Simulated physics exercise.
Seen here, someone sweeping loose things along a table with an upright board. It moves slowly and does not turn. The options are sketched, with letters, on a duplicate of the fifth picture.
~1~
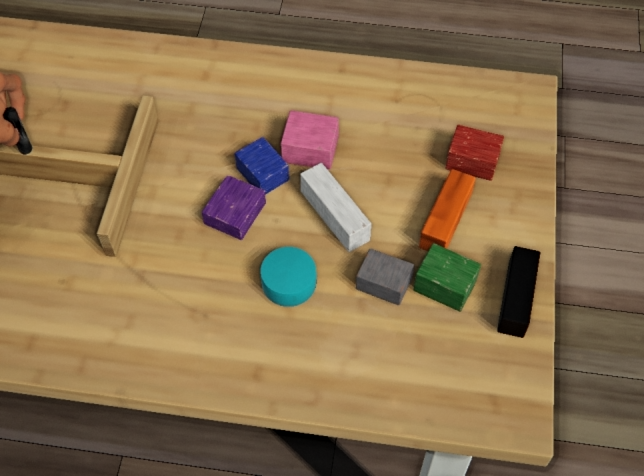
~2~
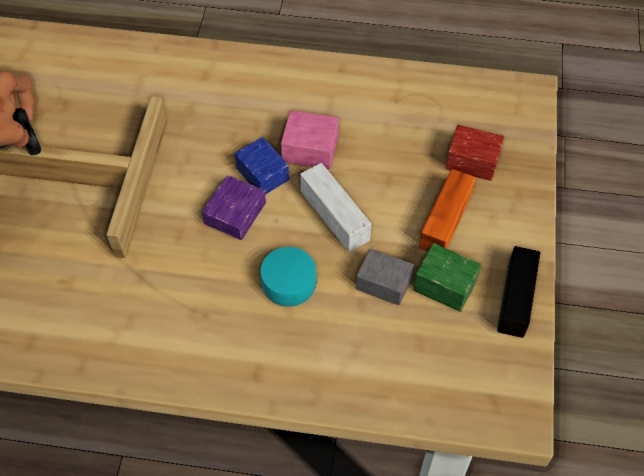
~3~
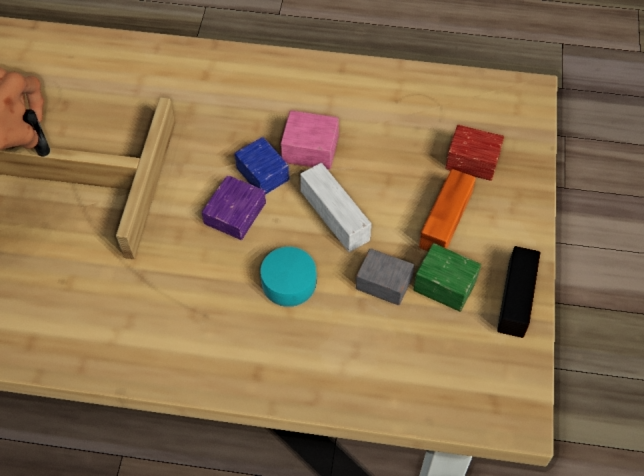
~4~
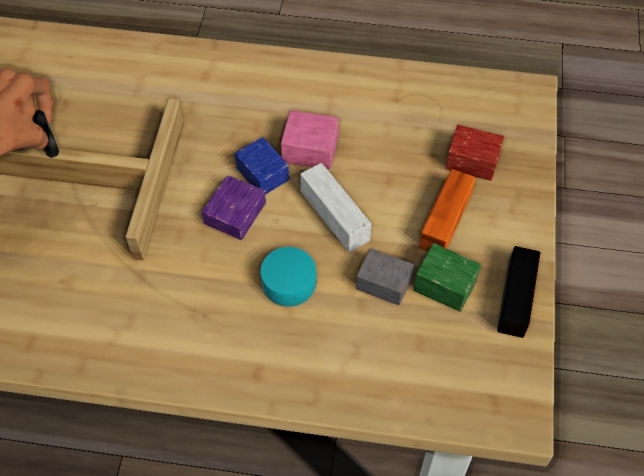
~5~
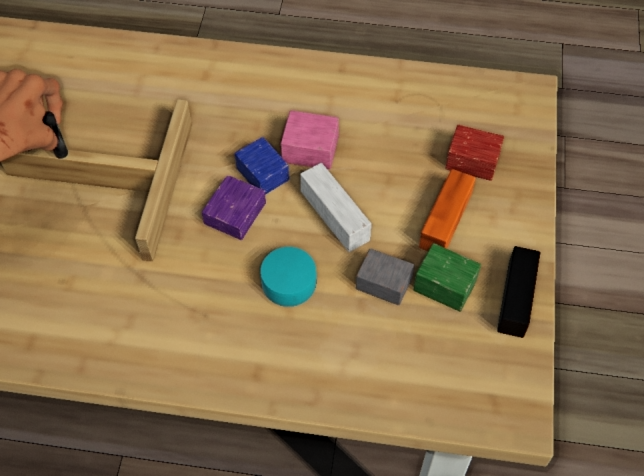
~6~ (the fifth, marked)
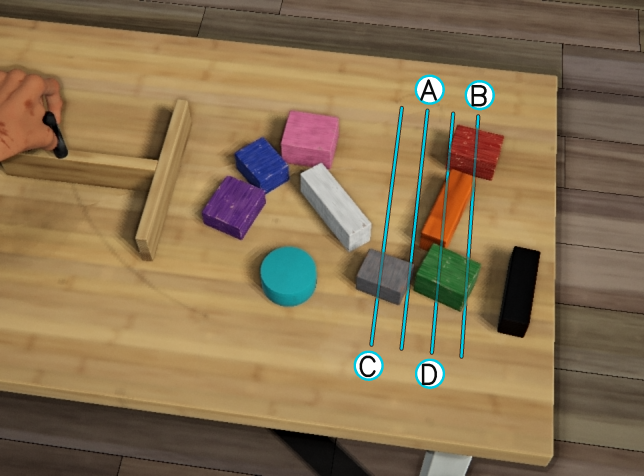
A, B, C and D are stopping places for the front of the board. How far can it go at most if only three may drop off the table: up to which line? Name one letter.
Line B.
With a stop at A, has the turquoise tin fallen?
By then, no.
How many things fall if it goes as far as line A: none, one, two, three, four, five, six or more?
By then, none.
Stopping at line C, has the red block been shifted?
No.
On the copy, A at (416, 220); B at (471, 226); C at (388, 216); D at (443, 223).
On B. First, board (272, 179); pink block (316, 139); blue block (308, 173).
Then, board (384, 192); orange stick (474, 216); green block (466, 283).
Finally, board (470, 202); black stick over the edge; orange stick over the edge; two fallen.
By contrast, A is within the limit but short; C is within the limit but short; D is within the limit but short.
